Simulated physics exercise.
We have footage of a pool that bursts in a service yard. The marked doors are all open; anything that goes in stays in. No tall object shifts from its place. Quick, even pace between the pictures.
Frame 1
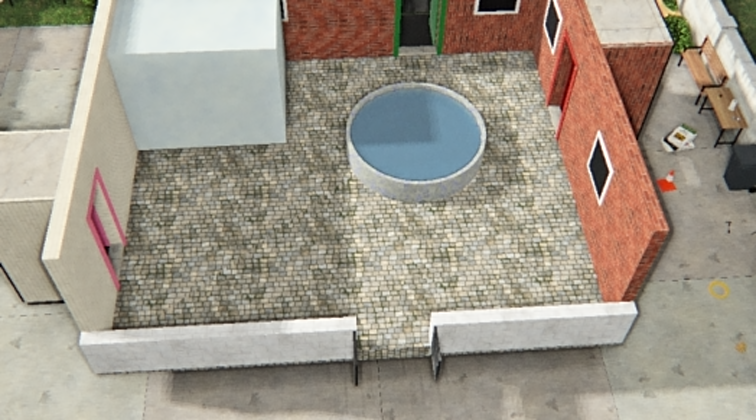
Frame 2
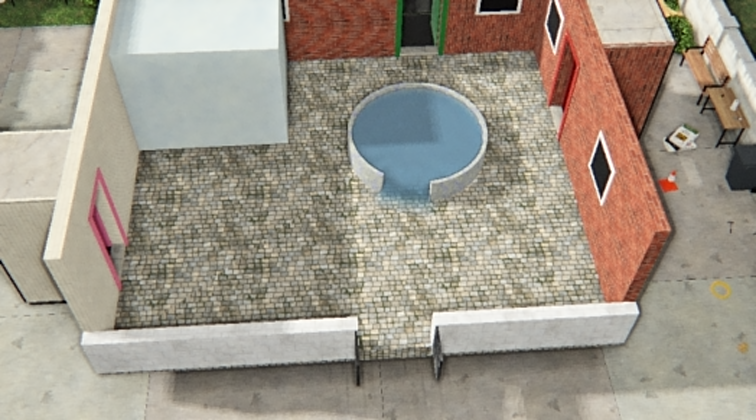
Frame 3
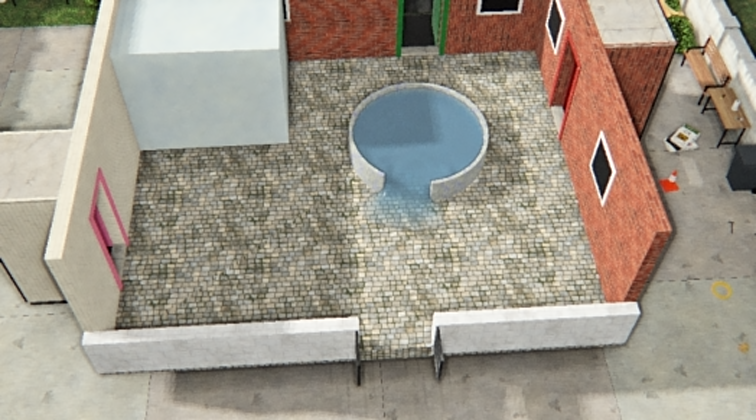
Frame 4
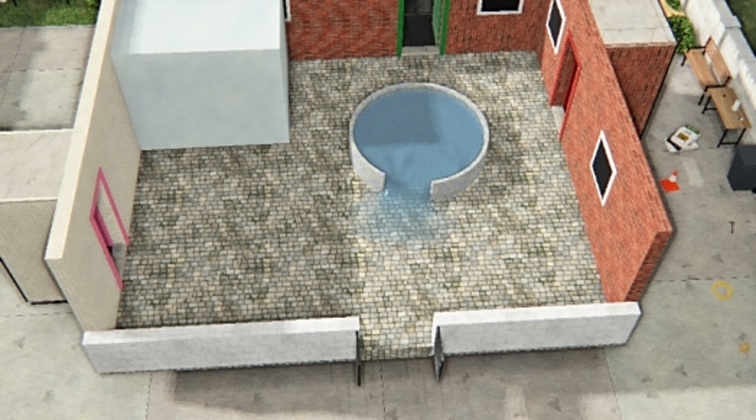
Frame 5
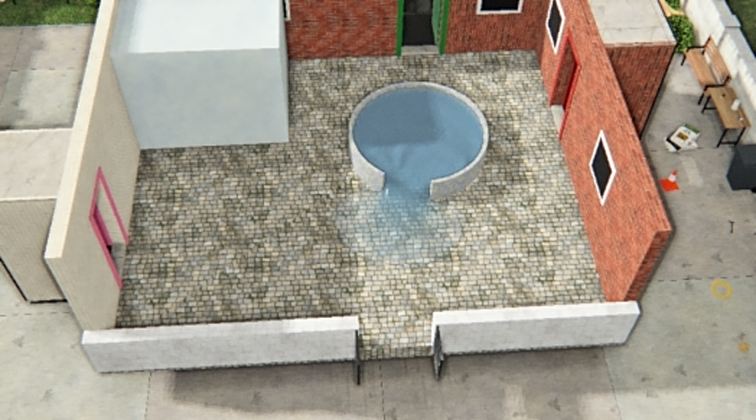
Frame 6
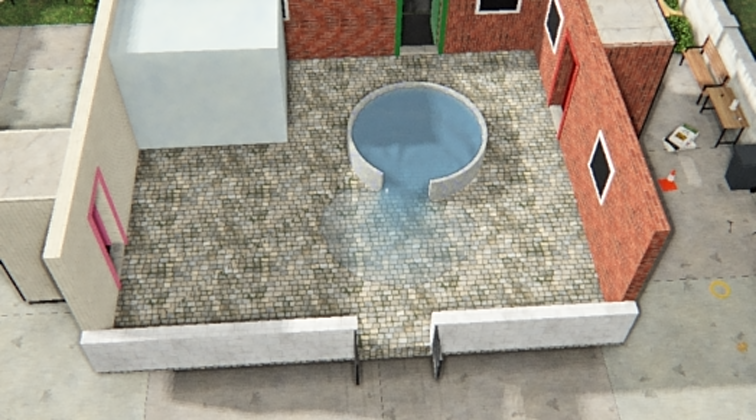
A round tank of water stood still in a walled, cobbled yard, then a gap opened in its front wall and water poured out, spreading in a thin, widening fan over the stones.
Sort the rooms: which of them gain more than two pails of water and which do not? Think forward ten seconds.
The pink door gains no more; the red door gains no more; the green door gains no more.
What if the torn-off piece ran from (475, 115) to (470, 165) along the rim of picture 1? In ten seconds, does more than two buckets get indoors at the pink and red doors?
Well, the pink door gets less, but the red door gets more.
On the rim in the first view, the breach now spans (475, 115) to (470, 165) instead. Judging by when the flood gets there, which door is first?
My pick is the red-painted one.
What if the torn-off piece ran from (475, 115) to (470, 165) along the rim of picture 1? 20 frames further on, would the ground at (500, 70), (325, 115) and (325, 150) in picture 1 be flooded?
The three spots, in order, are inundated, spared and spared.
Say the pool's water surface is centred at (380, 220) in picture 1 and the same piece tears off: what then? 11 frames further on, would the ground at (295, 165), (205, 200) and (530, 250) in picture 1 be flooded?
Bone-dry, bone-dry, bone-dry.
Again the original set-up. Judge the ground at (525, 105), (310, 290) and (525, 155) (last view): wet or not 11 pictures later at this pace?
Lab note, in the order given: Unwetted, wet through, unwetted.
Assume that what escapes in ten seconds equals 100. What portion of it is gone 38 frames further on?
Some 70 per cent.
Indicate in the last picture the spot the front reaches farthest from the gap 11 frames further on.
Close to (224, 346).
A moment on, water covers 20 % of the floor; the pink door not reached, the red door not reached, the green door not reached.
Next, water covers 25 % of the floor; the pink door not reached, the red door not reached, the green door not reached.
Then, water covers 35 % of the floor; the pink door not reached, the red door not reached, the green door not reached.
Later, water covers 50 % of the floor; the pink door wet at the sill, nothing in, the red door not reached, the green door not reached.
In the end, water covers 70 % of the floor; the pink door under two buckets in, the red door not reached, the green door not reached.
